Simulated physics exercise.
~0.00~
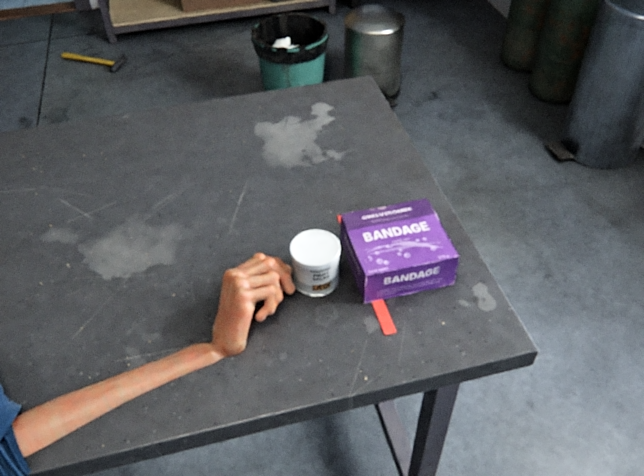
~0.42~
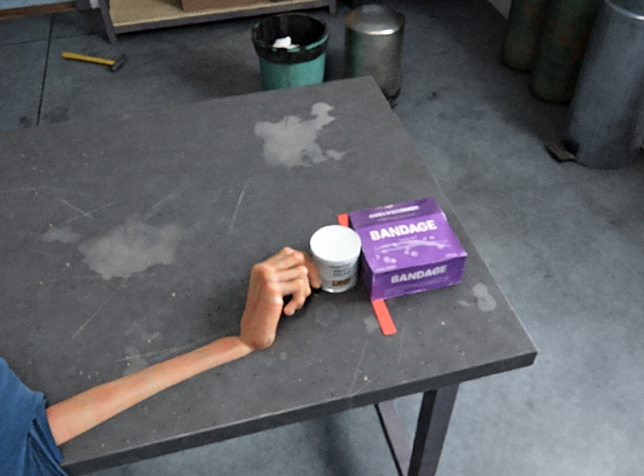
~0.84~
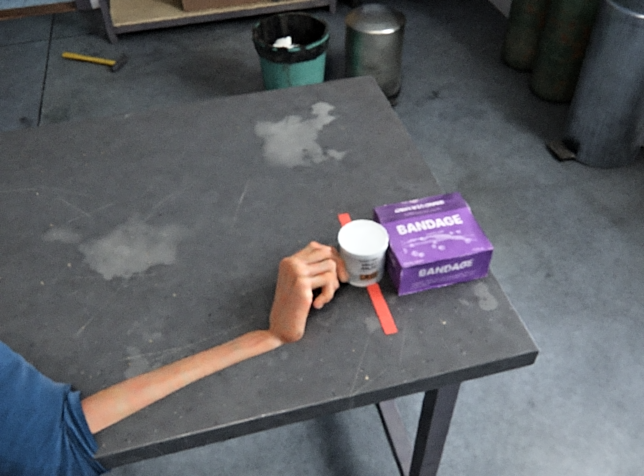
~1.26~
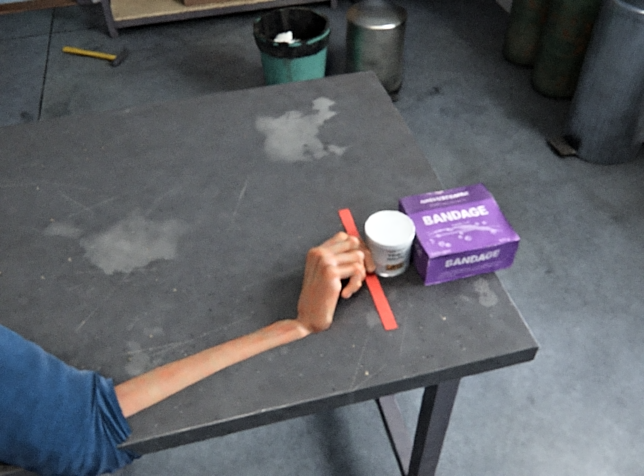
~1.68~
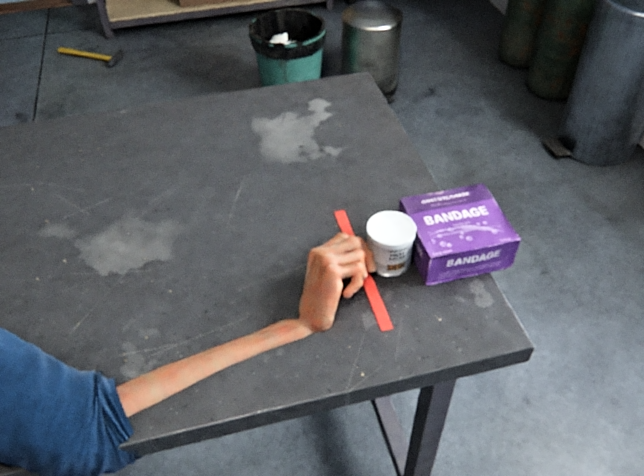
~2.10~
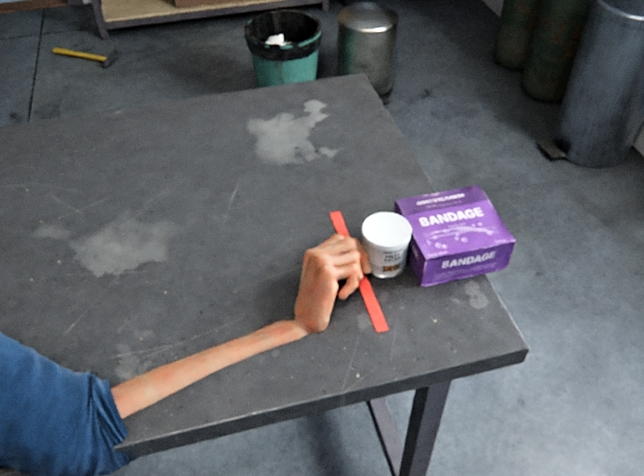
Hand pushing a white tin and purple bandage box right past a red tape strip, then stopping with both on the table.
